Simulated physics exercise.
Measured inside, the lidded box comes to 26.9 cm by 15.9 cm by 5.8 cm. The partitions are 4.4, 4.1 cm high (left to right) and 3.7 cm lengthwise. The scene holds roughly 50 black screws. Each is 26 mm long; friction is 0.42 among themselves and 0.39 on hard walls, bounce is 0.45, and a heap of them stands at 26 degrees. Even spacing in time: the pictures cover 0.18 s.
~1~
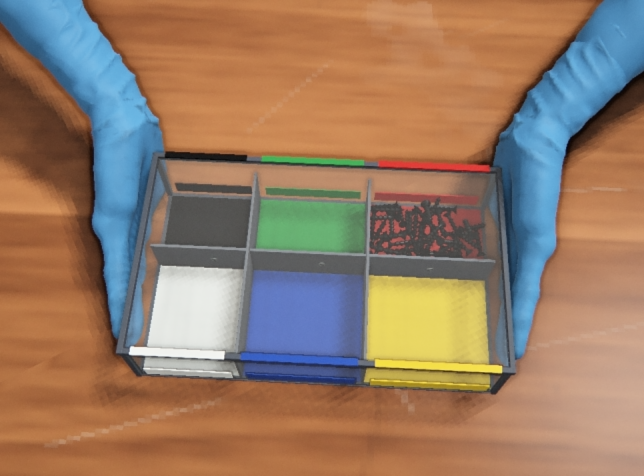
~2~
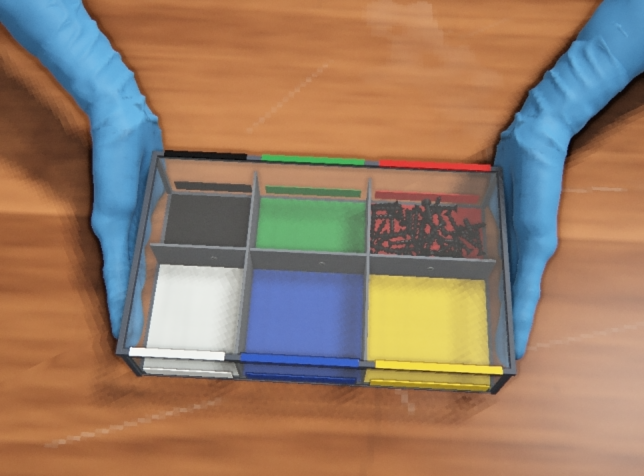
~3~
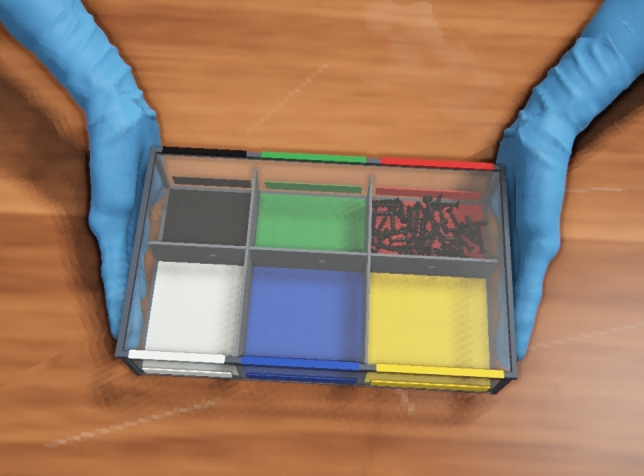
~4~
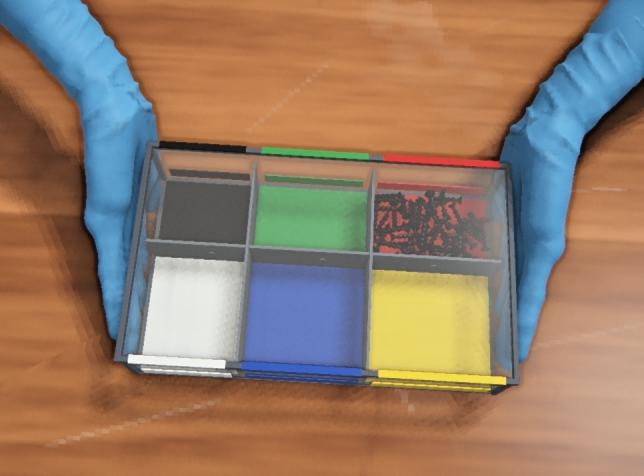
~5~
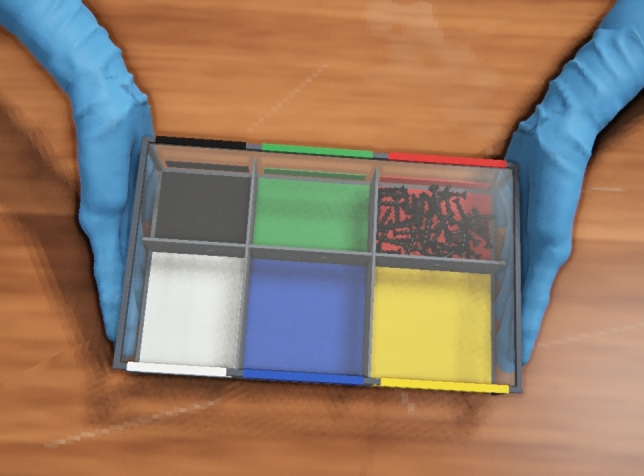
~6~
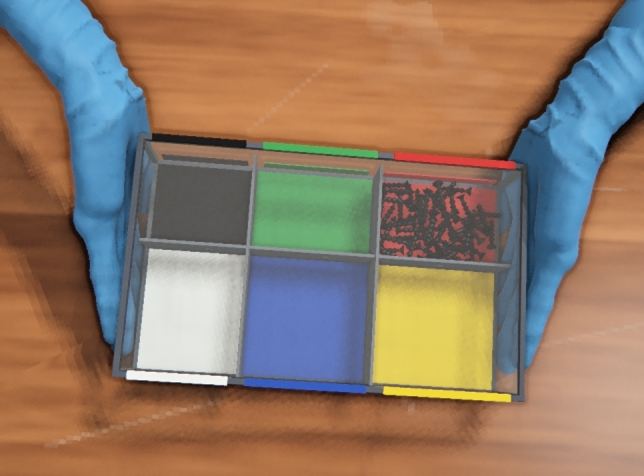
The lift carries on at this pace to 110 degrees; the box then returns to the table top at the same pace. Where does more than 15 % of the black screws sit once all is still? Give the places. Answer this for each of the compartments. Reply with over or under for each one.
Red: Under, blue: Under, green: Under, yellow: Over, white: Under, black: Under.
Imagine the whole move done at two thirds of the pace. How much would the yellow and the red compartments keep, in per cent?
That gives yellow 90 percent and red 10 percent.
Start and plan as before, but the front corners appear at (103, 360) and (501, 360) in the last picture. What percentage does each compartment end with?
So it works out as red at 50 percent, blue at 10 percent, green at 5 percent, yellow at 5 percent, white at 30 percent and black at 0 percent.
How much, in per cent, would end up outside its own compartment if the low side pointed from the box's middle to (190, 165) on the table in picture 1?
Something like 20 in a hundred.
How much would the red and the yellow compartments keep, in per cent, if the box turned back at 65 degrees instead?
Red 95 %, yellow 5 %.
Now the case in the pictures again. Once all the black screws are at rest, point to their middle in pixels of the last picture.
Close to pixel (458, 356).
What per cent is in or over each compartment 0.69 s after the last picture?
It splits as red 65, blue 0, green 0, yellow 35, white 0 and black 0 percent.
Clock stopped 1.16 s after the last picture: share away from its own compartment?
Share: Approx. 90 %.
Then, 0.69 s after the last picture, tilt 110 degrees; red 65 %, yellow 35 %.
Then, 1.16 s after the last picture, tilt 48 degrees; red 10 %, yellow 90 %.
Then, 1.69 s after the last picture, tilt 0 degrees; red 10 %, yellow 90 %.
In the end, red 10 %, blue 0 %, green 0 %, yellow 90 %, white 0 %, black 0 %.
